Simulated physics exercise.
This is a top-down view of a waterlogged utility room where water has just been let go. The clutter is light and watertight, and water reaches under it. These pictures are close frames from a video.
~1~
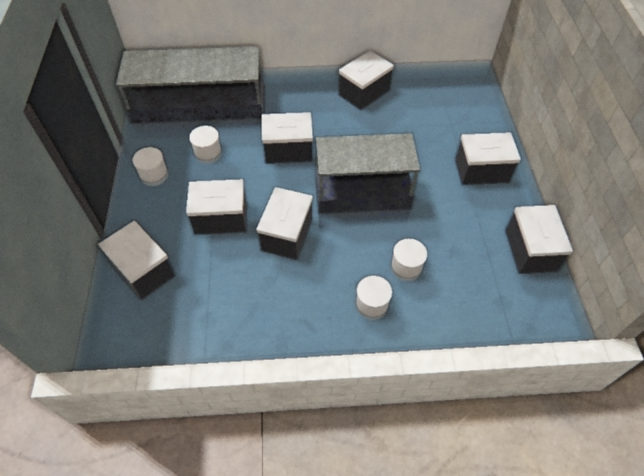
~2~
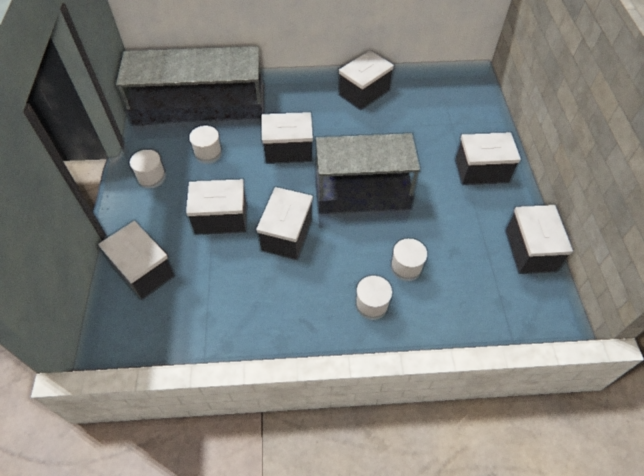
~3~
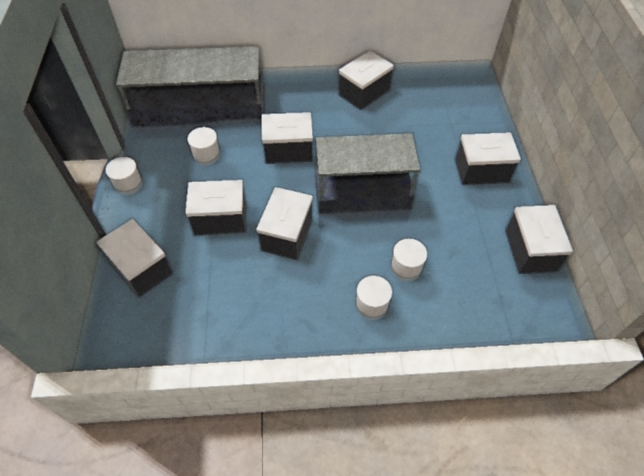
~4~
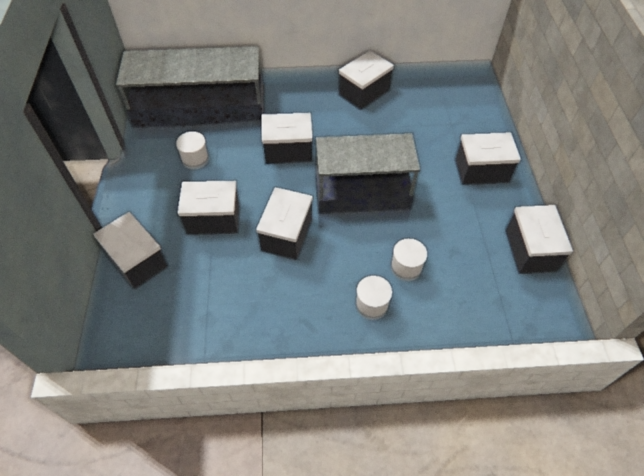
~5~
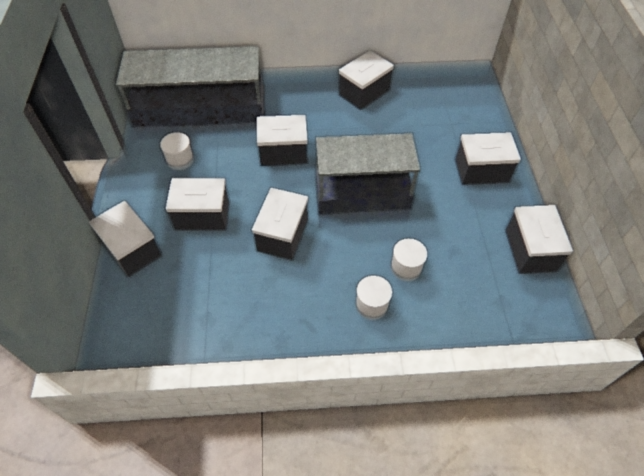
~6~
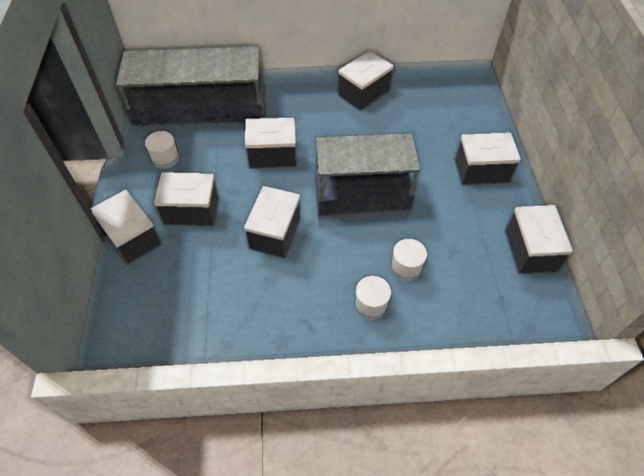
In a flooded utility room, a door opens and floating boxes and pails drift left toward it.
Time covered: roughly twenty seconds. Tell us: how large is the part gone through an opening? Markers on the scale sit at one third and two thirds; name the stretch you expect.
Reaches two thirds.
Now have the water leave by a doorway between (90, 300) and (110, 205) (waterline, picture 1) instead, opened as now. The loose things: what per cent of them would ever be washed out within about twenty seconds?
My guess is close to 70 percent.
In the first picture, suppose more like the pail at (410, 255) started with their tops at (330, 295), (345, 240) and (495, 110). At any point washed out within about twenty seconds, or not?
In order: Exits; exits; never exits.
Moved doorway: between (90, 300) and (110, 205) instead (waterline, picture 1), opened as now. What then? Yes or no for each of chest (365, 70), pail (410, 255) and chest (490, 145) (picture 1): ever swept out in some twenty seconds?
In the order given: Remains, escapes, remains.
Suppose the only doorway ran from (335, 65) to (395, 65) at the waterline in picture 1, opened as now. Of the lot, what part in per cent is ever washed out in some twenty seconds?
40 in a hundred or thereabouts.
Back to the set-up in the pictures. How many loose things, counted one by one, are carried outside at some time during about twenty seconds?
The total is 9.
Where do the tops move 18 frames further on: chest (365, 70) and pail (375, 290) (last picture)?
They should end up near (318, 96) and (253, 285) respectively.
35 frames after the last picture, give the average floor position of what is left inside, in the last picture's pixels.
Around (278, 220).
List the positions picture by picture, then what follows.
In the first picture, a pail at (204, 136), afloat; a chest at (132, 250) floats; 0 of 11 have shifted.
In the second picture, a pail at (204, 136) floats; a chest at (132, 250), afloat; 0 of 11 have shifted.
In the third picture, a pail at (202, 138), afloat; a chest at (130, 247), afloat, close to its start; 2 of 11 have shifted.
In the fourth picture, a pail at (191, 142) floats, close to its start; a chest at (126, 240) floats, close to its start; 4 of 11 have shifted.
In the fifth picture, a pail at (175, 143) floats, a stride from its start; a chest at (121, 228) floats, a stride from its start; 5 of 11 have shifted.
In the sixth picture, a pail at (159, 141), afloat, a stride from its start; a chest at (121, 216) floats, a stride from its start; 6 of 11 have shifted.
A moment on, 4 of 11 are out; 7 afloat.
Next, 6 of 11 are out; 5 afloat.
Later, 6 of 11 are out; 5 afloat.
In the end, 9 of 11 are out; 2 afloat.
